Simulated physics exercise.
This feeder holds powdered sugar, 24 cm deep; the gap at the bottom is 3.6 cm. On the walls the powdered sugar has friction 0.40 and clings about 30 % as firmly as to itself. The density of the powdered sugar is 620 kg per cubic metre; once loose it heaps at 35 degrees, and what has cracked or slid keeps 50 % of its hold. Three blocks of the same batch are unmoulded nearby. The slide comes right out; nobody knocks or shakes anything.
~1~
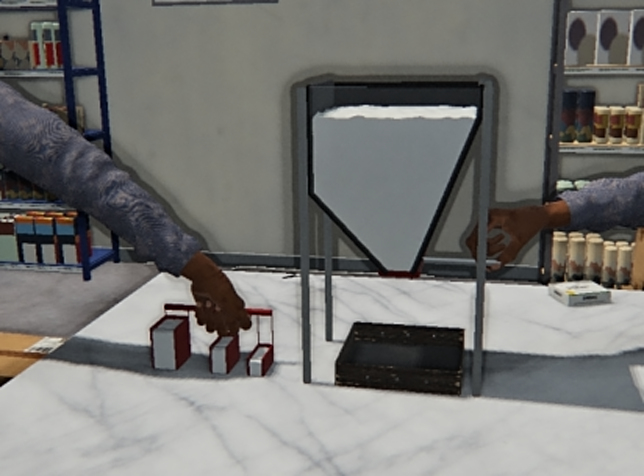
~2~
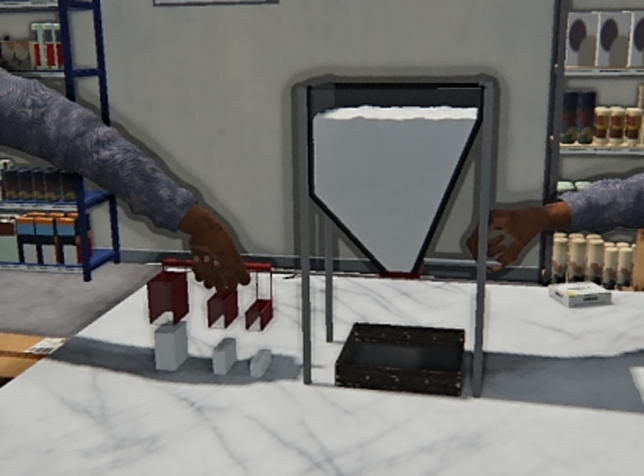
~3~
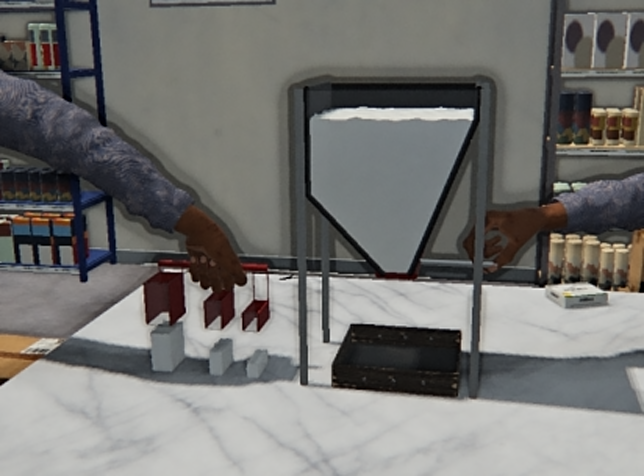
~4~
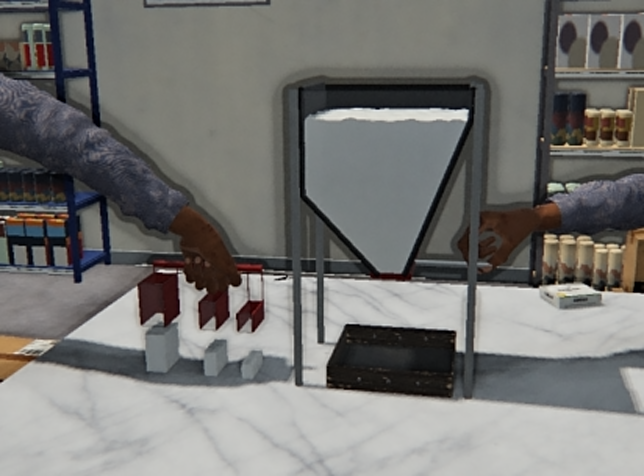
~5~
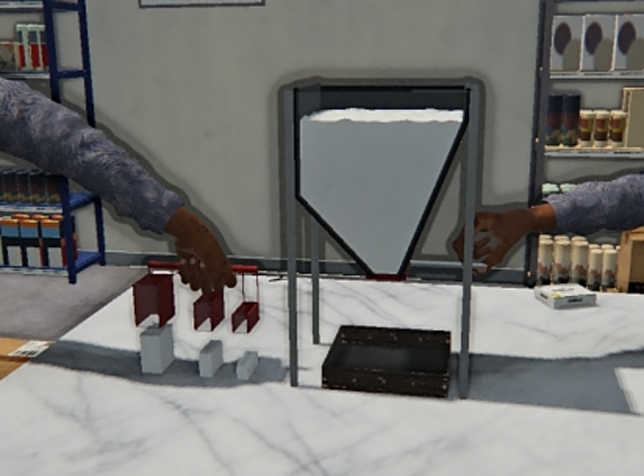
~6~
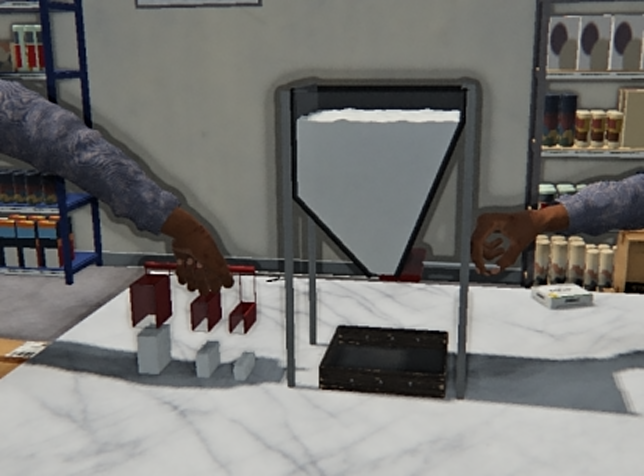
A hand on the left lifts a red frame of moulds, leaving three pale blocks of descending size standing on the marble counter beside a funnel-shaped feeder of white powder. Then, as the view drifts slightly, the hand at right draws the slide beneath the feeder a short way rightward.
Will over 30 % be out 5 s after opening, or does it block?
Left alone, it arches.
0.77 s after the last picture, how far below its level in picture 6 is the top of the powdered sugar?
Roughly 0.0 cm.
Another 0.35 s on from the sixth picture, 0 % has run out.
Another 0.77 s on from the sixth picture, 0 % has run out.
Another 1.18 s on from the sixth picture, 0 % has run out.
Another 1.60 s on from the sixth picture, 0 % has run out.
Another 4.90 s on from the sixth picture, at the end, 0 % has run out.
